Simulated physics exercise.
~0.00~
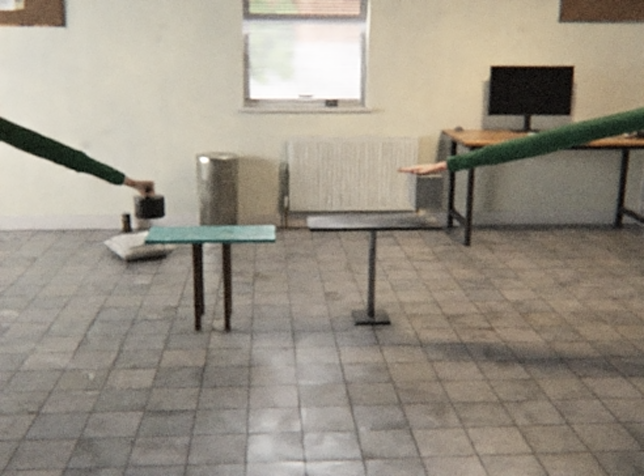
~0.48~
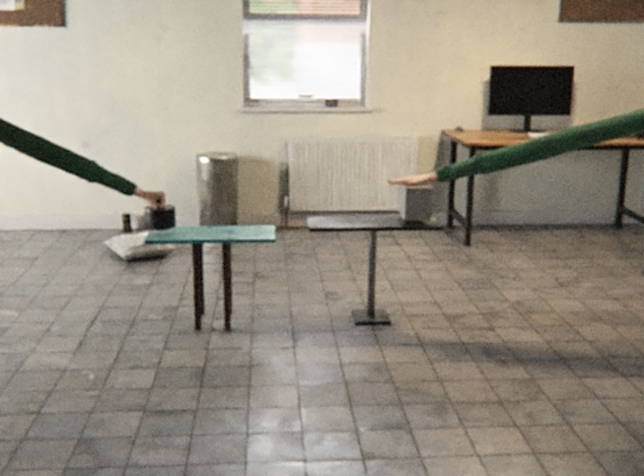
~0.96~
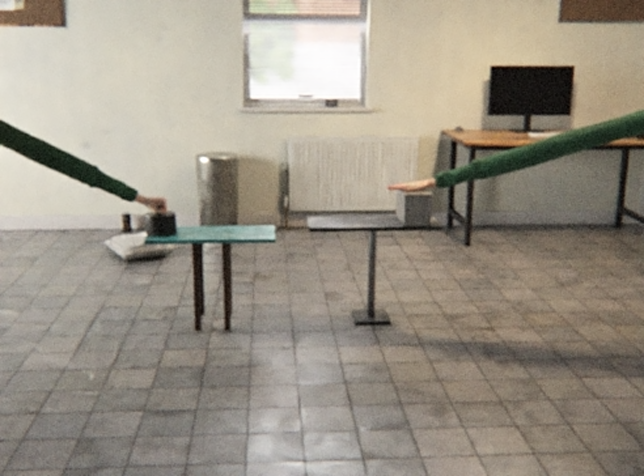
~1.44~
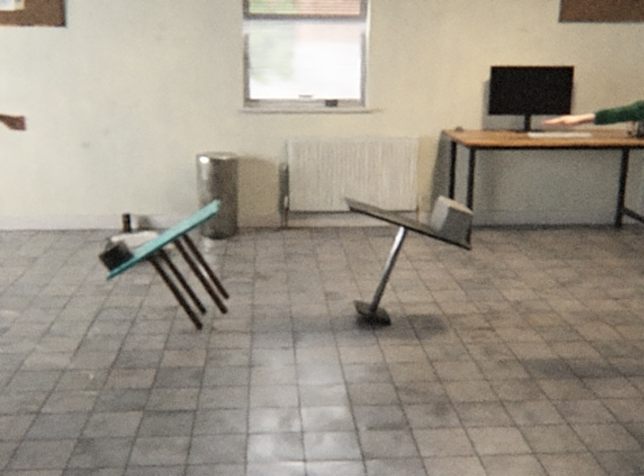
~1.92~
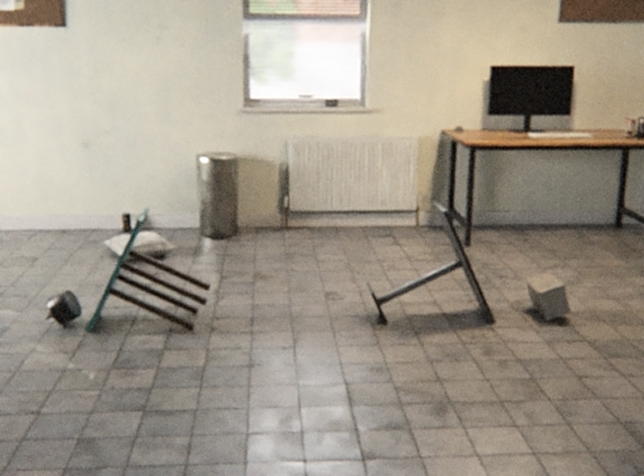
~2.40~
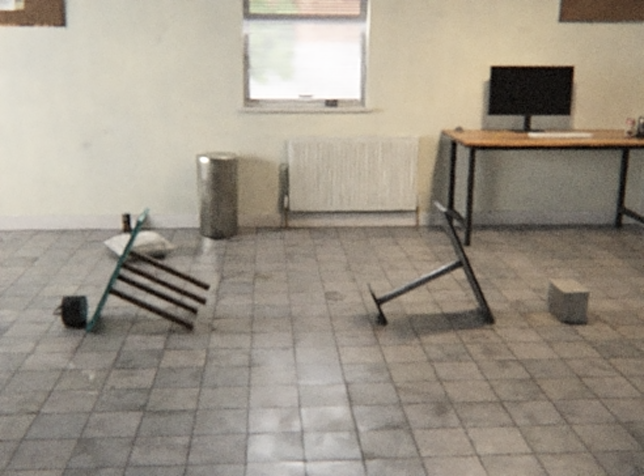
Two hands setting a dark cylinder and a grey block on the outer edges of two small tables, both toppling outward once released.
